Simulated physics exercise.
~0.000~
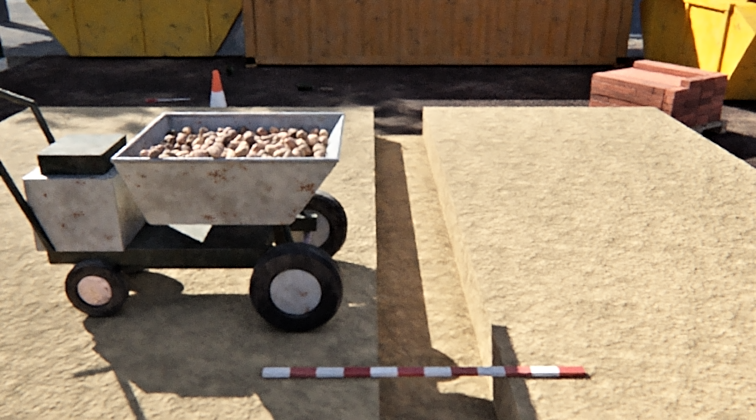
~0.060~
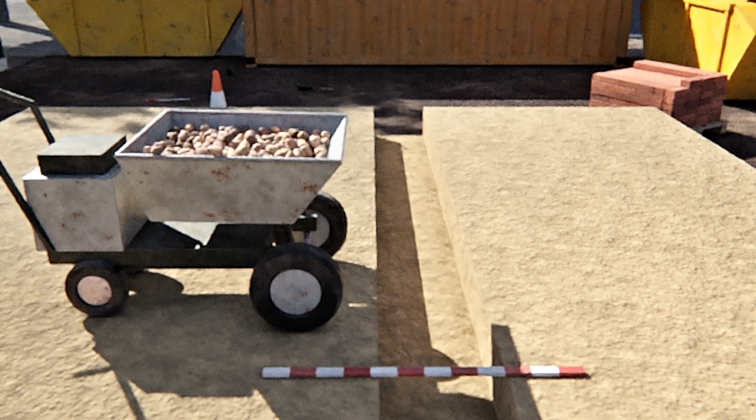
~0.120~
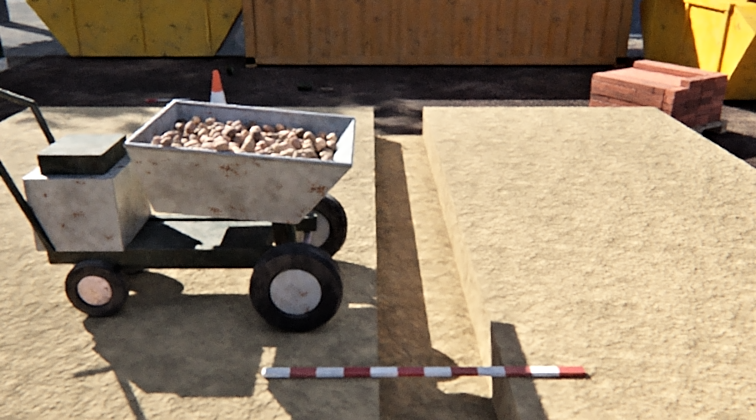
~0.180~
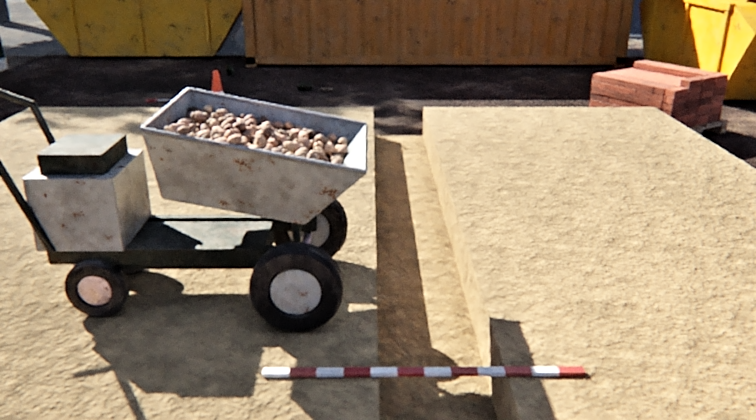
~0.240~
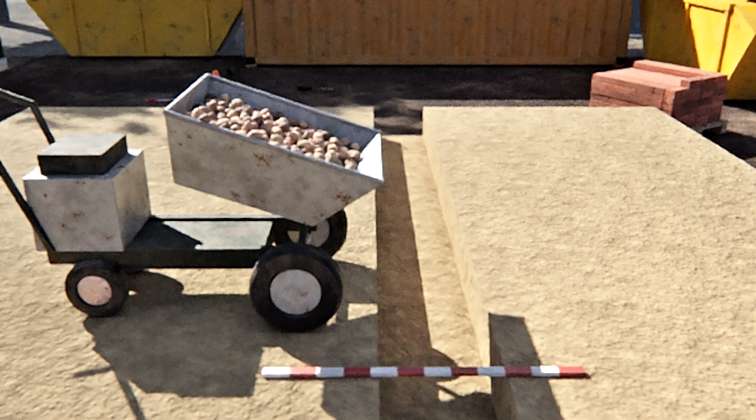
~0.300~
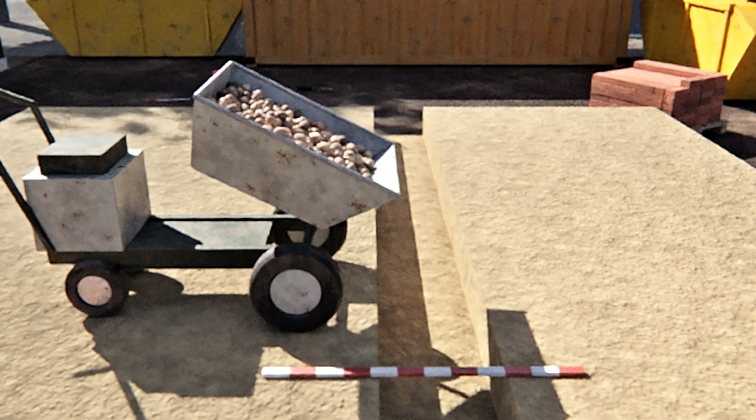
The grey metal tray of a small wheeled barrow, loaded with round brownish stones, starts level beside a trench in sandy ground. Its left end lifts slowly at first, then faster, tilting the tray down to the right while the stones stay heaped inside and the barrow's wheels remain still.
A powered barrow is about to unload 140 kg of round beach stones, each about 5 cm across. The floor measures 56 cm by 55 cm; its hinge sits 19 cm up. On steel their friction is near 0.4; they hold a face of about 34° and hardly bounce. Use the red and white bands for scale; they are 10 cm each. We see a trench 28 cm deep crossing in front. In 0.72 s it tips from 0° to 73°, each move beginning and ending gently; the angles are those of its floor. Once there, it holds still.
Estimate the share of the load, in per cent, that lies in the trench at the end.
I would say 50 per cent of the load lies in the trench at the end.
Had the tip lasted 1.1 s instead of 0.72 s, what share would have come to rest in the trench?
Near 60 per cent.
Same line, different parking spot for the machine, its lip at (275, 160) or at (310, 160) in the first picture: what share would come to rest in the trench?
Some 95 and some 75 per cent, in that order.
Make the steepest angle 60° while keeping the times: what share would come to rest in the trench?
With that change, near 45 per cent.
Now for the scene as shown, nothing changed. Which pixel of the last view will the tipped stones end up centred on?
About (475, 307).
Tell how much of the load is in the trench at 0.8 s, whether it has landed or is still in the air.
About 20 per cent by then.
After 0.5 s the floor is at 62°; 100 % in the tray; the foremost stones are at (432, 234).
After 0.8 s the floor is at 73°; 58 % in the tray, 21 % in the trench, 22 % past the trench; the foremost stones are at (540, 299).
After 1.2 s the floor is at 73°; 14 % in the tray, 36 % in the trench, 50 % past the trench; the foremost stones are at (718, 300).
After 3.1 s the floor is at 73°; 0 % in the tray, 50 % in the trench, 50 % past the trench; the foremost stones are past the picture's edge.
